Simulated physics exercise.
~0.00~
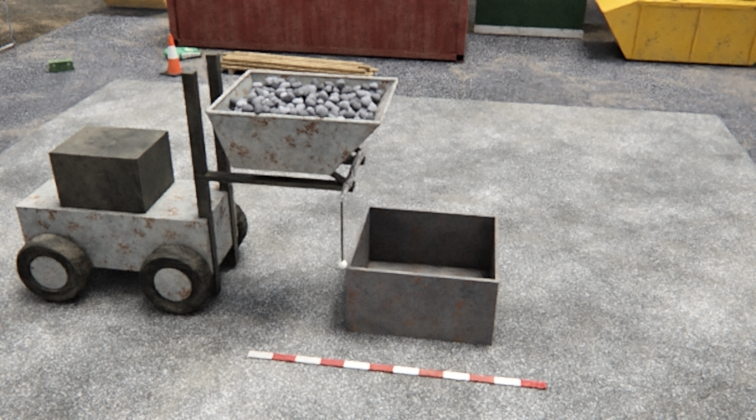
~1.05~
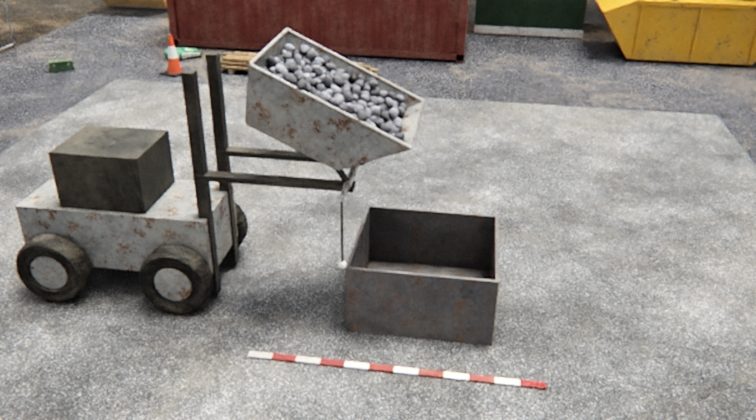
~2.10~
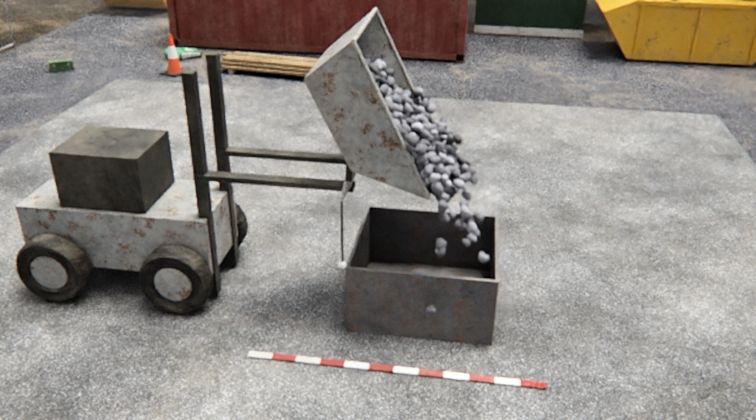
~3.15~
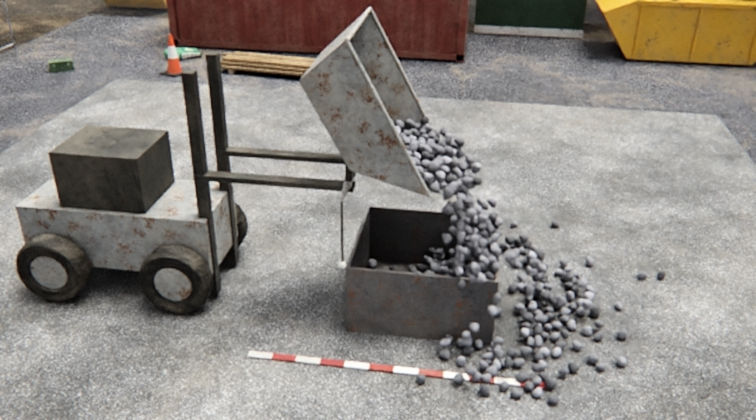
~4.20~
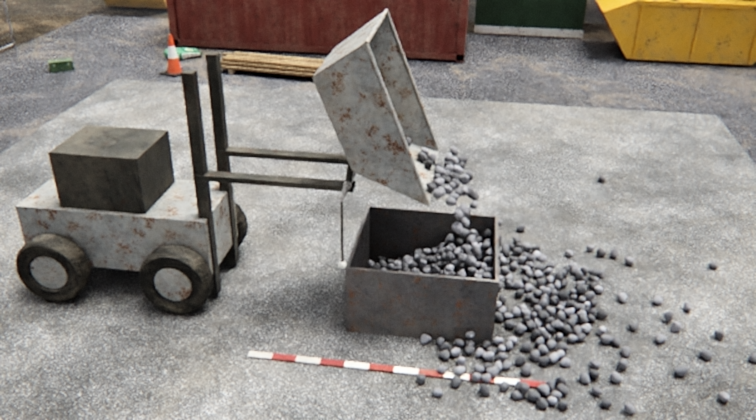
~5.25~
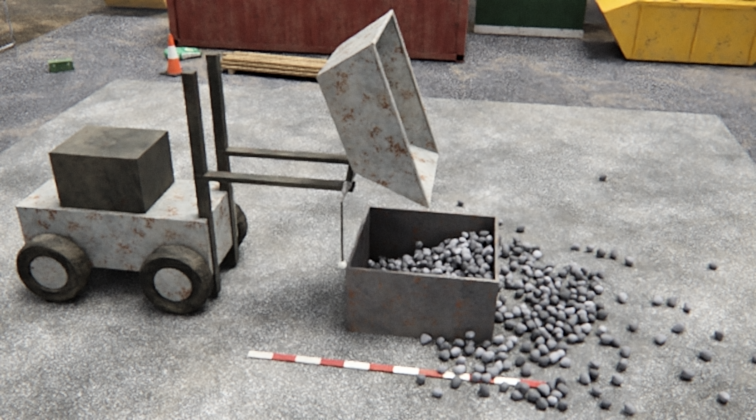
A rusty skip on a fork truck tips grey stones into and beyond a bin.
